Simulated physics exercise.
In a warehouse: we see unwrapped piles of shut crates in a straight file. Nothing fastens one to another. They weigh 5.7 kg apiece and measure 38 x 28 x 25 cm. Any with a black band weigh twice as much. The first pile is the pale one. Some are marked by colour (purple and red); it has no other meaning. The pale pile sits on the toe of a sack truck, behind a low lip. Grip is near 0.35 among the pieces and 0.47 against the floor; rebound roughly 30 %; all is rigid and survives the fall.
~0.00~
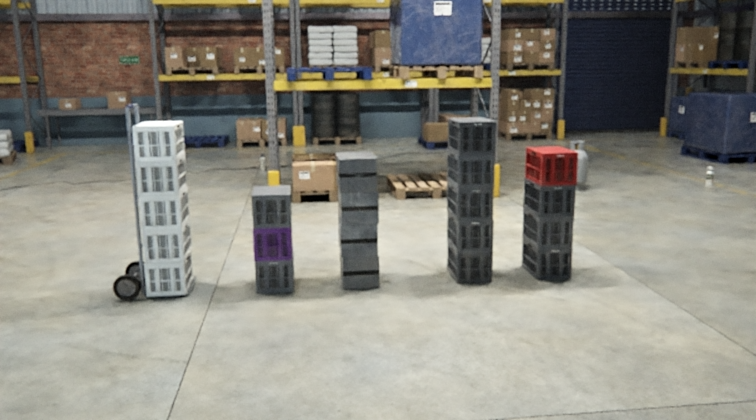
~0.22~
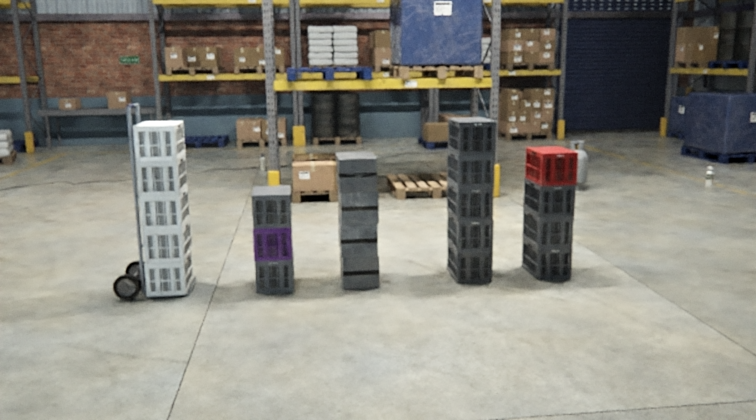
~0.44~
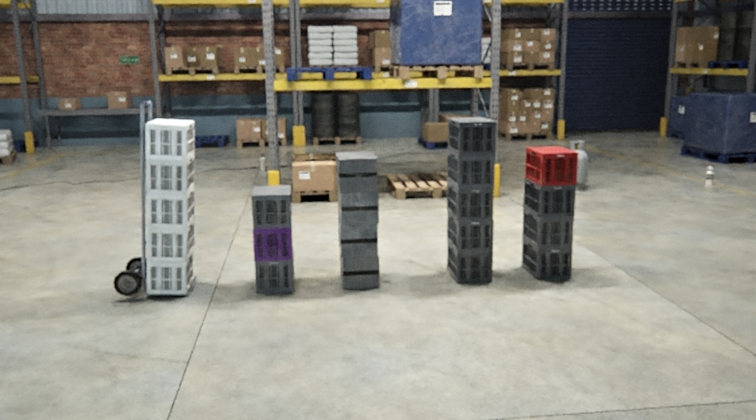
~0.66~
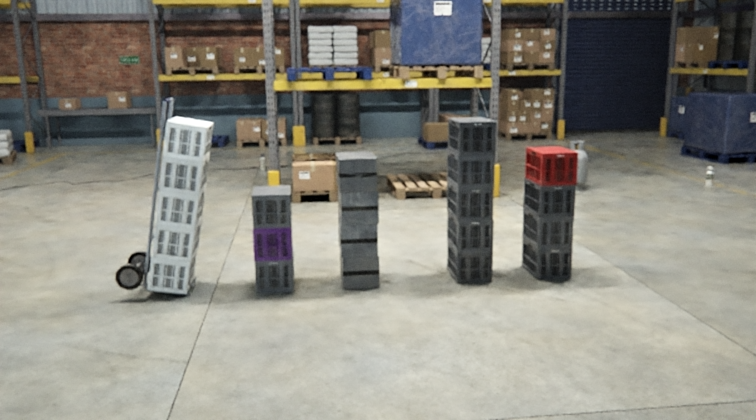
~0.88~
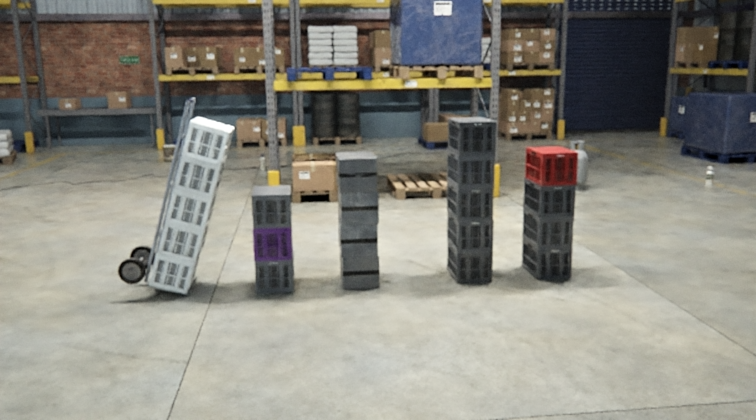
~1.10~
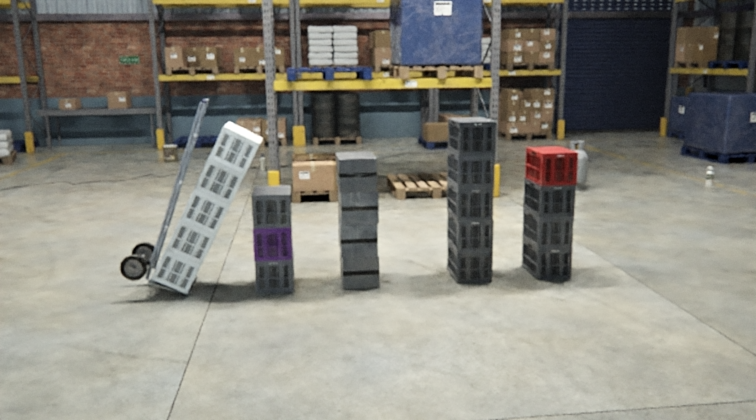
A tall stack of white crates on a hand truck stood upright at the left of a row of five stacks, then leaned steadily rightward toward the shorter gray-and-purple stack, while the others stayed still.
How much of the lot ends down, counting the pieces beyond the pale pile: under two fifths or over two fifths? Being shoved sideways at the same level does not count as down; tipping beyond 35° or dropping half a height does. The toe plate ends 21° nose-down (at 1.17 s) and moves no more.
Ending down: Under two fifths.
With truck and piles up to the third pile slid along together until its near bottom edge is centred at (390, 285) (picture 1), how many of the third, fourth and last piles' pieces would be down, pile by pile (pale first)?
In that case third 0, fourth 0, last 0.
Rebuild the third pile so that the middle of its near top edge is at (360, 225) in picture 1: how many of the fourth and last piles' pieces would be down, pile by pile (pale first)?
Then fourth 0, last 0.
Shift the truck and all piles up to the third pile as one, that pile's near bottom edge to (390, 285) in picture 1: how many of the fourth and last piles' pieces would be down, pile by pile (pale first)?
Then fourth 0, last 0.
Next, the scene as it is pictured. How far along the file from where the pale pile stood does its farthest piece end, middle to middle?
About 120 cm.
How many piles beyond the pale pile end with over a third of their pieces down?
The count is 0.
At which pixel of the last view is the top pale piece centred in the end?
At about (330, 178).
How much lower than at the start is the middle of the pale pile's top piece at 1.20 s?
Roughly 10 cm.
After 1.20 s, 4 of the pale pile down; none of the 16 other crates down.
After 1.36 s, 4 of the pale pile down; none of the 16 other crates down, 2 disturbed; purple crate 26 mm from its place.
After 1.60 s, 5 of the pale pile down; none of the 16 other crates down, 3 disturbed; purple crate 9° from how it stood.
After 1.90 s, 5 of the pale pile down; none of the 16 other crates down, 4 disturbed; purple crate 27° from how it stood.
In the end (2.5 s), 5 of the pale pile down; none of the 16 other crates down, 4 disturbed; purple crate 29° from how it stood; red crate unmoved. That is 0 per cent. From the last view, middles, purple crate near (304, 239), red crate near (551, 166).
